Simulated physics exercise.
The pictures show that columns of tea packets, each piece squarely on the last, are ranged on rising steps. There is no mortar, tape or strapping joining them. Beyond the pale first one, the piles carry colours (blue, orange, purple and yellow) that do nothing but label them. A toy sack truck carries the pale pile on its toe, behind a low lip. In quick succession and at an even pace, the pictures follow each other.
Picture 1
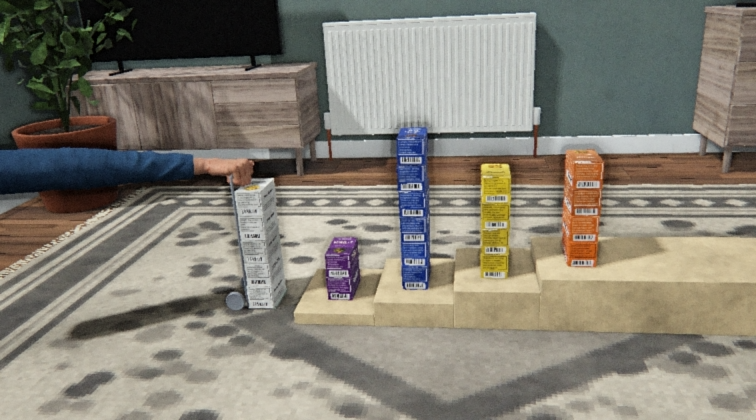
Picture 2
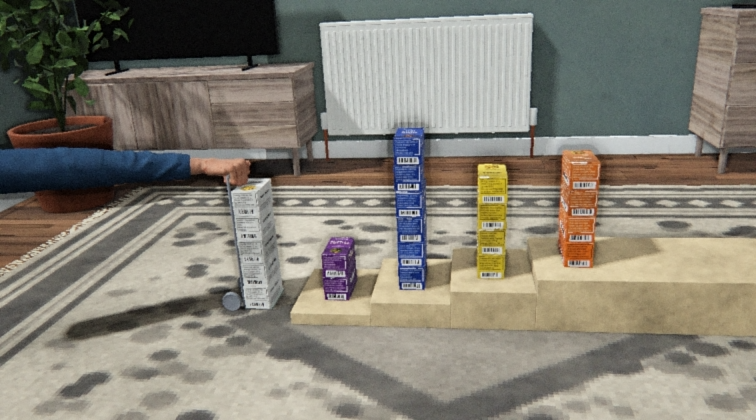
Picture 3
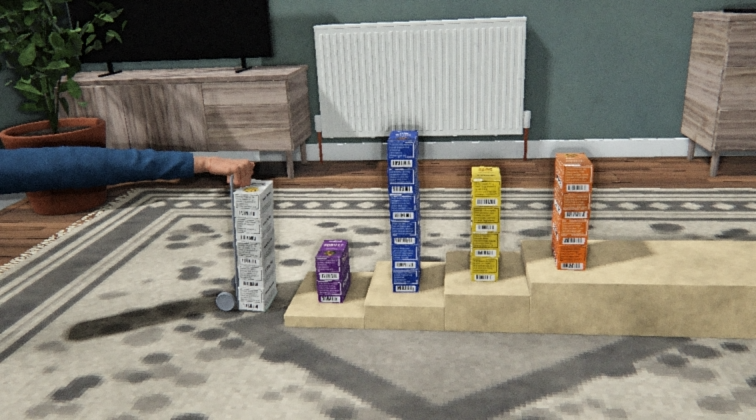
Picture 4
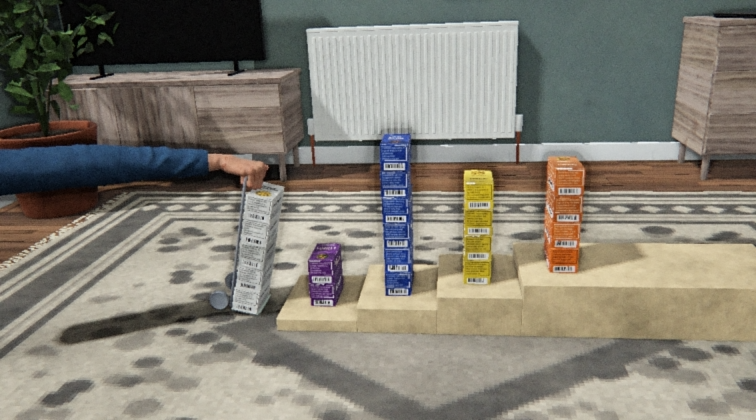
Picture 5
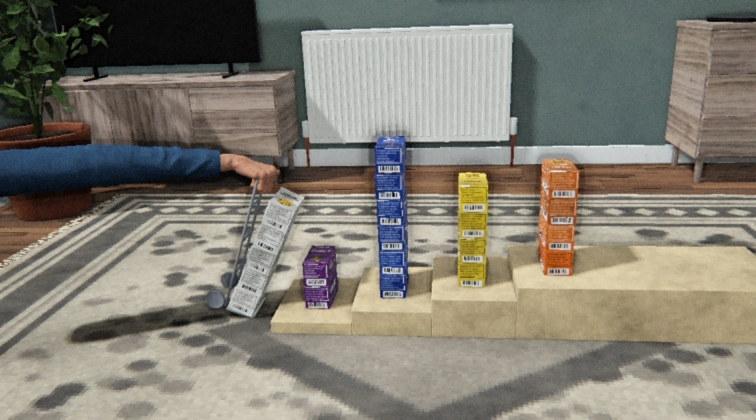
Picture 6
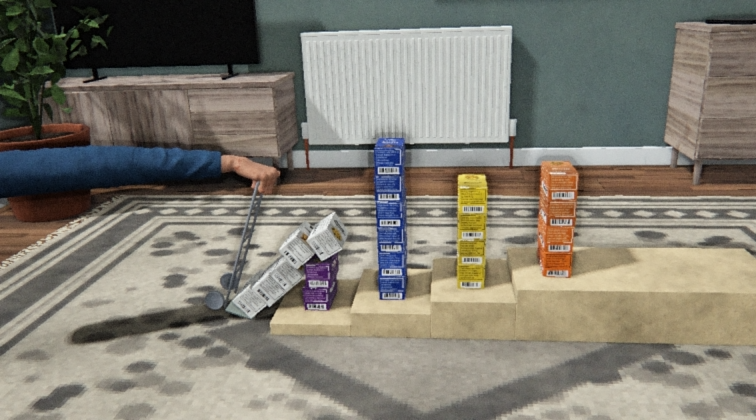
A hand in a blue sleeve tips a small wheeled truck rightward, and its white column of packets leans, then slumps over against the short purple pile, nudging it slightly. The patterned rug, plant, radiator and cabinets of a living room are seen from the front as the view pans slightly. Tall blue, yellow and orange columns stand undisturbed on pale steps rising to the right.
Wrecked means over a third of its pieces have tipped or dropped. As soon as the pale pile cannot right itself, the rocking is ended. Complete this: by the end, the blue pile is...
By the end the blue pile is still up.
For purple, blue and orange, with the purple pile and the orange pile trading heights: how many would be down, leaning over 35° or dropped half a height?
Purple 4, blue 5, orange 1.
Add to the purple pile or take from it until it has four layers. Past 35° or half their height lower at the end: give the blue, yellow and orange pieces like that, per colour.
The numbers come out as blue 5, yellow 4 and orange 4.
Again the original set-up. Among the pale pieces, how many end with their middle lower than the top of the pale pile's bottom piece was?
1 in all.
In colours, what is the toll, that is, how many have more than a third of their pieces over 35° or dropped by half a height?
The tally is 0.
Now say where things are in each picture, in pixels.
In the first picture (places mark the middle of the side facing us; the camera pans a little), truck frame (234, 204) level; top blue packet (411, 152); top purple packet (338, 266); the rest undisturbed.
The second picture shows truck frame (231, 204) level; top blue packet (407, 152).
The third picture shows truck frame (233, 205) rocked barely, top of the pale pile leaning barely; top blue packet (401, 155); the rest undisturbed.
The fourth picture shows truck frame (242, 206) rocked a little, top of the pale pile leaning a little; top blue packet (394, 158); the rest undisturbed.
The fifth picture shows truck frame (250, 208) rocked clearly, top of the pale pile leaning clearly; top blue packet (389, 160); the rest undisturbed.
The sixth picture shows truck frame (251, 210) rocked clearly, top of the pale pile leaning steeply; top blue packet (388, 162); top purple packet (318, 277) shifted a little; one has shifted.
Soon after the last picture, 5 of the pale pile down; none of the 6 blue packets down (0 of 16 in all colours); top blue packet unmoved; top purple packet shifted half its height.
A little later, 5 of the pale pile down; none of the 6 blue packets down (0 of 16 in all colours); top blue packet unmoved; top purple packet leaning barely.
Later still, 5 of the pale pile down; none of the 6 blue packets down (0 of 16 in all colours); top blue packet unmoved; top purple packet leaning a little.
At rest, 5 of the pale pile down; none of the 6 blue packets down (0 of 16 in all colours); top blue packet unmoved; top purple packet leaning a little. As the last picture would show them, middles, top blue packet near (391, 156), top purple packet near (337, 267).
